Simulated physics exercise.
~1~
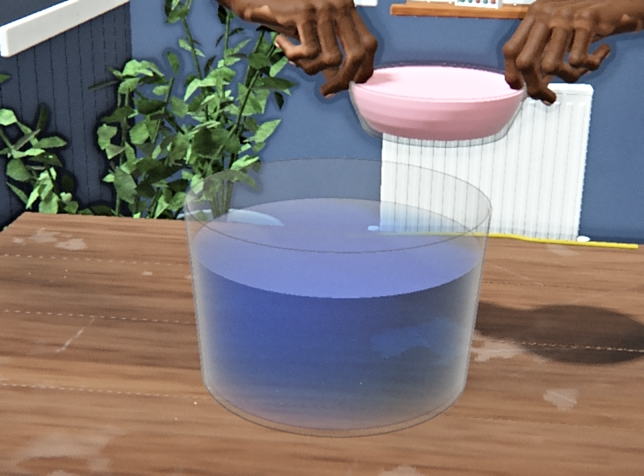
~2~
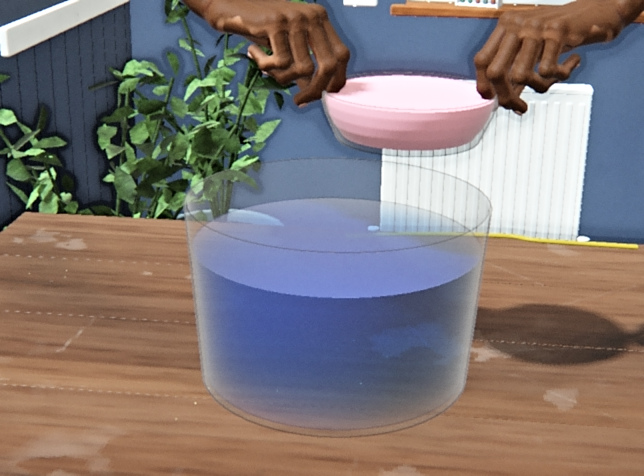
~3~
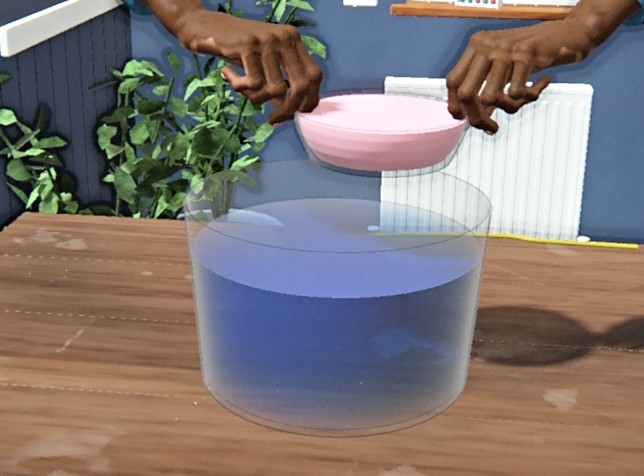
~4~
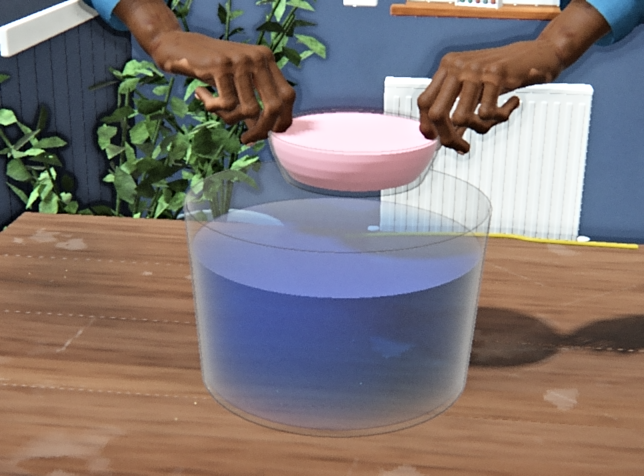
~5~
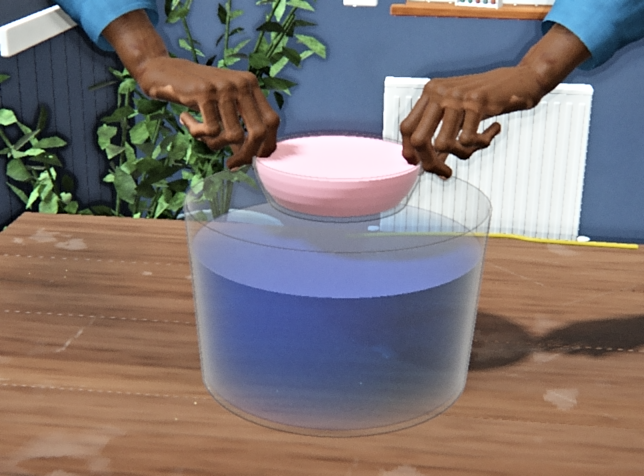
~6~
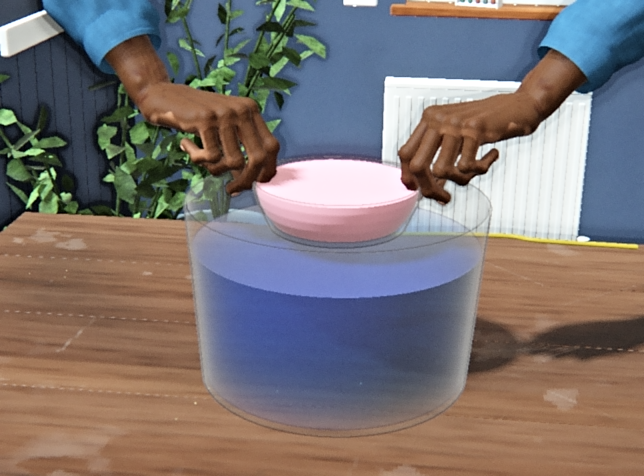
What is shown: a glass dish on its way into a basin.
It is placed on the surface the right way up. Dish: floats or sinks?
It heads for the bottom.
Shortly, the dish dips into the dyed water.
Then, dyed water pours in over its rim.
At the finish, the dish lies on the bottom.
